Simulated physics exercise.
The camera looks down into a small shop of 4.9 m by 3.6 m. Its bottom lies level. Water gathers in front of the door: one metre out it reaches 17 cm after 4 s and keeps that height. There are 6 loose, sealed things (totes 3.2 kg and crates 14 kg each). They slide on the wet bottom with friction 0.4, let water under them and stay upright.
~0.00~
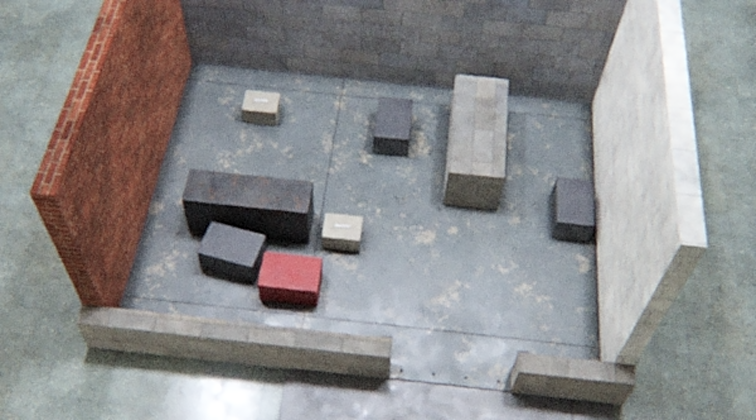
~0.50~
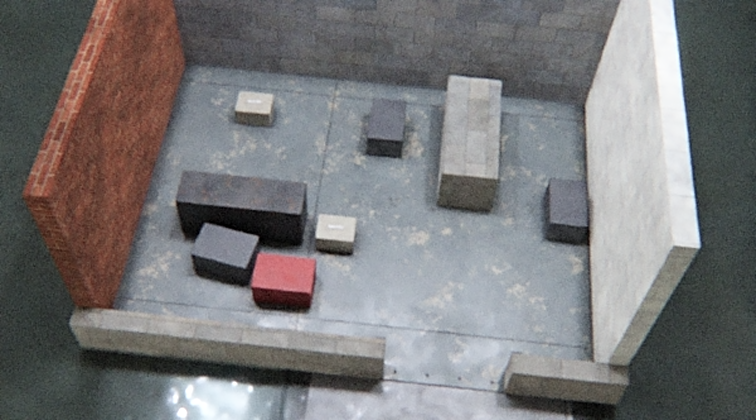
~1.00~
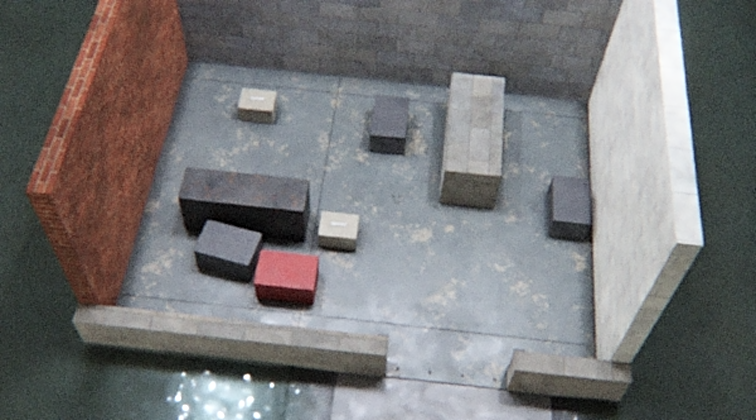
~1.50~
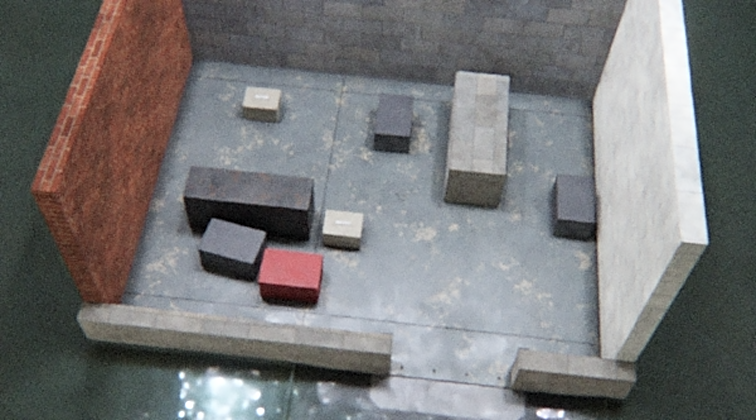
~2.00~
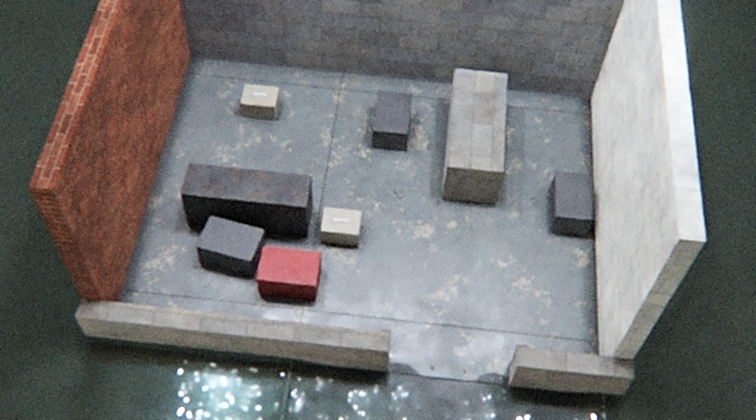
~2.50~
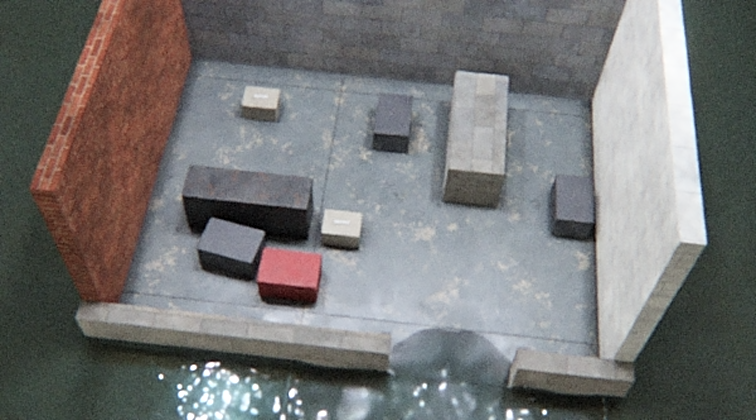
The clip shows a small open-topped room with scattered blocks, including a red one, as water gathers outside the front wall and begins spreading through the doorway onto the floor, while the blocks stay in place.
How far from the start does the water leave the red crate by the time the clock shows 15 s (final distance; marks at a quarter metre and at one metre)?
Red crate holds its place.
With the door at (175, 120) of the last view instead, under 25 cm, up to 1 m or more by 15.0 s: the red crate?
In that case the red crate stays put.
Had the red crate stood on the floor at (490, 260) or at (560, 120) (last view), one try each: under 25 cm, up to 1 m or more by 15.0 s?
In turn: It gets carried off; it is nudged along.
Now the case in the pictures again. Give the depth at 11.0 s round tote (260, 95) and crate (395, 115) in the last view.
About 10 and 7 cm.
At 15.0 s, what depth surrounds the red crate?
About 5 cm.
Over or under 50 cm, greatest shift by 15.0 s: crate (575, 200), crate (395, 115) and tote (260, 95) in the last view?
In that order: Over, past it, past it.
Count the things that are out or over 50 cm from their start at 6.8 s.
By then 1.
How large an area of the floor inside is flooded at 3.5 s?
Some 2.0 m2.
After 3.5 s the red crate is near (290, 268), 0.0 m from its start, aground; 0 afloat.
After 6.8 s the red crate is near (290, 268), 0.0 m from its start, aground; 0 afloat.
After 11.0 s the red crate is near (290, 268), 0.0 m from its start, aground; 4 afloat.
After 15.0 s the red crate is near (294, 273), 0.1 m from its start, aground; 4 afloat.
